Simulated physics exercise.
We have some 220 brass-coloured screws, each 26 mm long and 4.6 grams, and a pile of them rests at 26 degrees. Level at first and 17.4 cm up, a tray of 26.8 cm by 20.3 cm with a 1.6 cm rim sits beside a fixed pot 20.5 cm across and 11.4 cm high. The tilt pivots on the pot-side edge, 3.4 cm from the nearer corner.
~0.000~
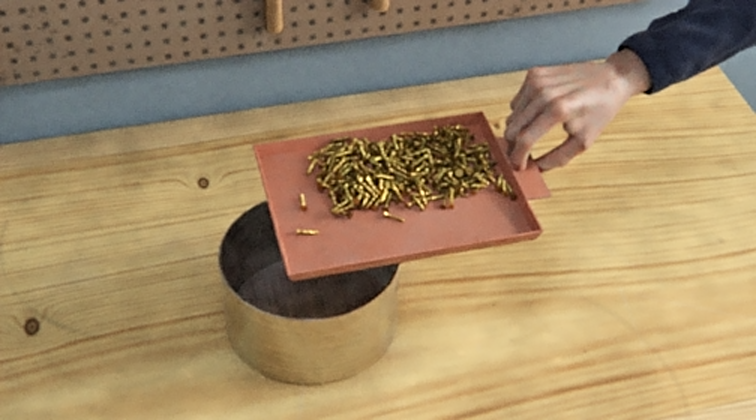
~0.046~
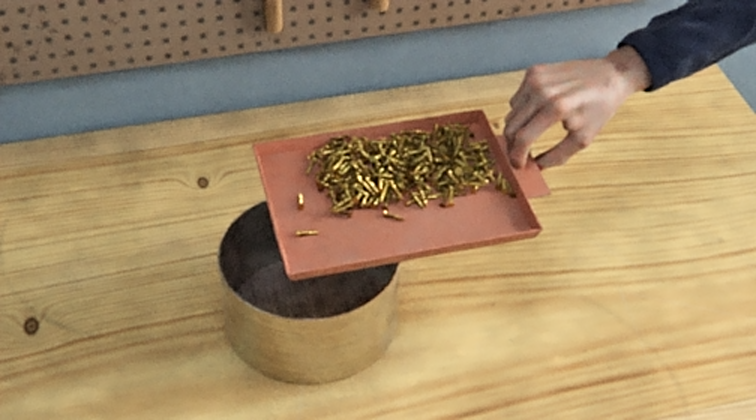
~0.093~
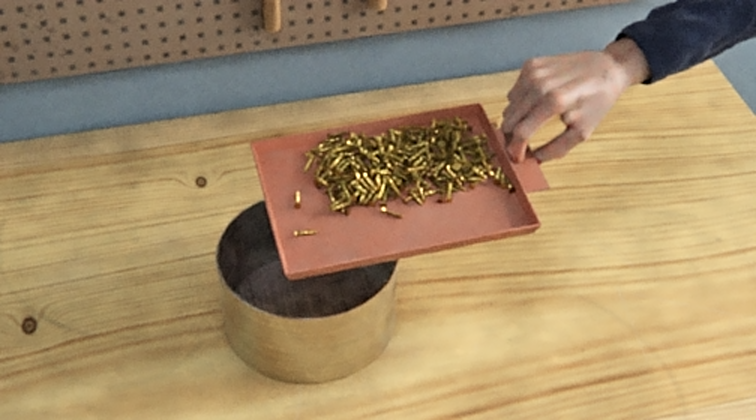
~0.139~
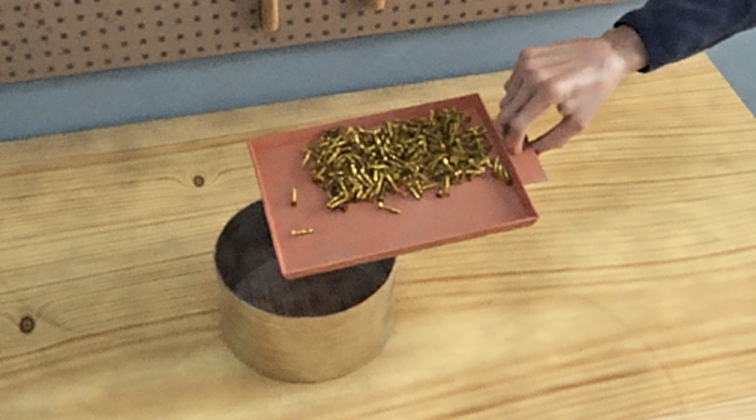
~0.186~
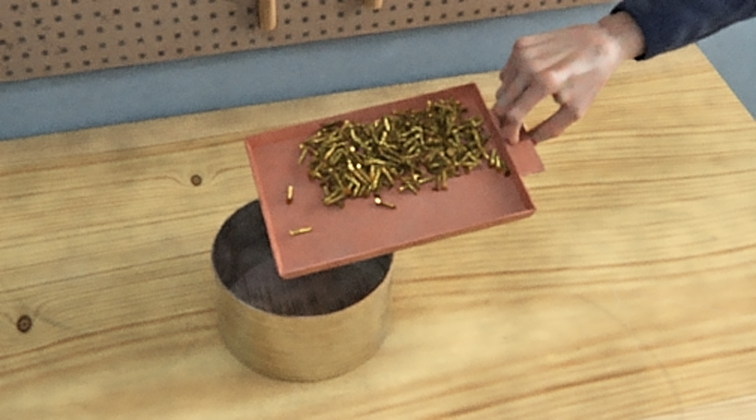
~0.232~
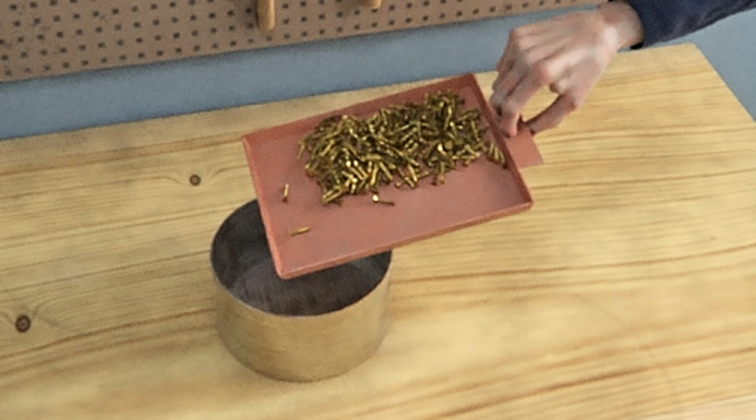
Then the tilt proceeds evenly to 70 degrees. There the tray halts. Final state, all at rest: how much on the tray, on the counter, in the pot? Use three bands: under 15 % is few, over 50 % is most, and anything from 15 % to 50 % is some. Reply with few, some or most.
Tray: Few, counter: Most, pot: Some.
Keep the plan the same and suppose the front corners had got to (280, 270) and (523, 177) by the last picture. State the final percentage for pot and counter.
In the pot: 15 per cent; on the counter: 80 per cent.
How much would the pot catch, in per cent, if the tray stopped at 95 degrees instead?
It would land at about 25 percent.
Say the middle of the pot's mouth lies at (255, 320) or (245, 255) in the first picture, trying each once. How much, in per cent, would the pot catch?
I'd say some 85 per cent for the first and some 55 per cent for the second.
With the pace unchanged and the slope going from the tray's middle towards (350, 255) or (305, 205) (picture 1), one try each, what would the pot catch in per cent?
I'd put it at about 5 per cent for the first tilt and about 60 per cent for the second.
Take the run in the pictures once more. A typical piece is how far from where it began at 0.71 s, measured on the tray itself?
It has moved some 6 cm from its start.
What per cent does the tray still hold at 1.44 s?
Around 15 percent of it.
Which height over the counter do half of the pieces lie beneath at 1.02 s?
Roughly 18 centimetres, give or take.
After 0.71 s, tilt 39 degrees; the tray holds 100 %, the pot 0 %.
Then, at 1.02 s, tilt 57 degrees; the tray holds 55 %, the pot 5 %.
Then, at 1.44 s, tilt 70 degrees; the tray holds 15 %, the pot 20 %.
In the end, at 2.7 s, tray 10 %, counter 65 %, pot 25 %.
